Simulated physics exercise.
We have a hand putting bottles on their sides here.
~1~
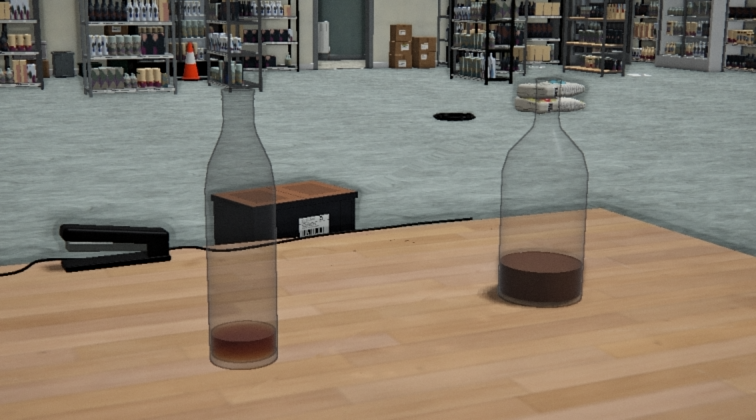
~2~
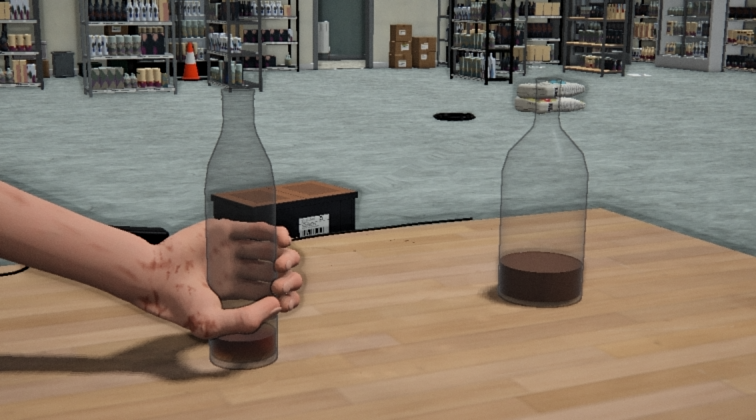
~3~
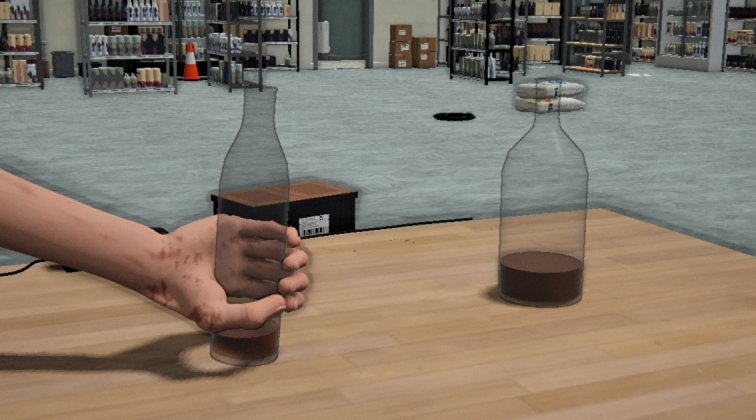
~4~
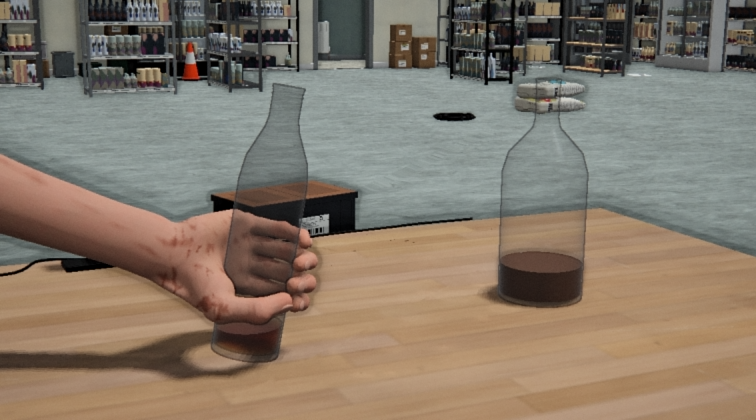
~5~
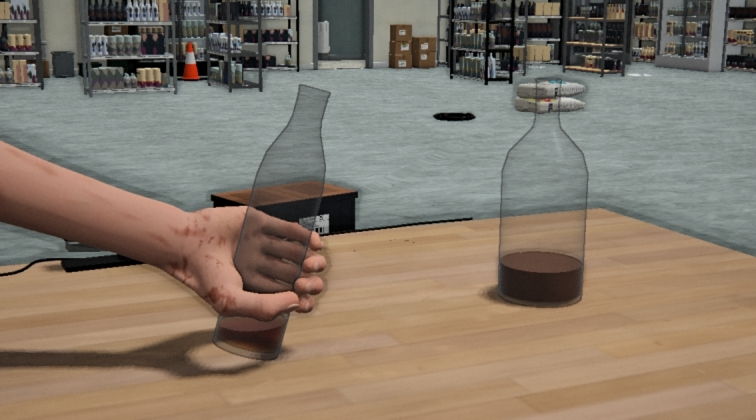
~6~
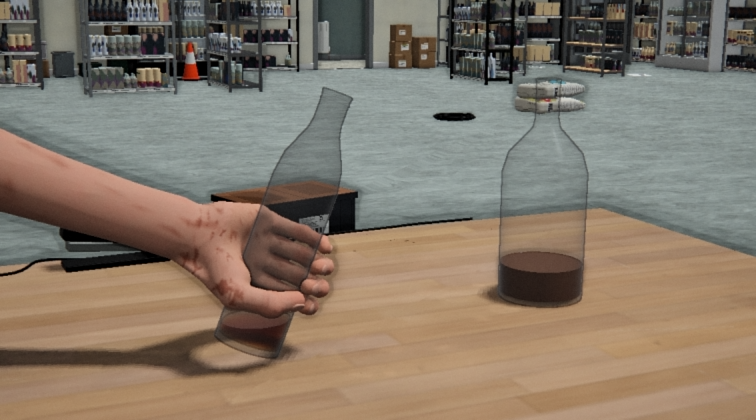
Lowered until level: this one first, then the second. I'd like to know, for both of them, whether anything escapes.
Left: Nothing escapes; right: Nothing escapes.
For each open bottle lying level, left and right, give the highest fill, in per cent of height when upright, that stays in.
First: 22 percent; second: 26 percent.
Soon after, the left bottle is nearly down; left bottle, nothing comes out.
Later, the left bottle lies flat; left bottle, nothing comes out.
In the end, both lie flat; left bottle, nothing comes out; right bottle, nothing comes out.
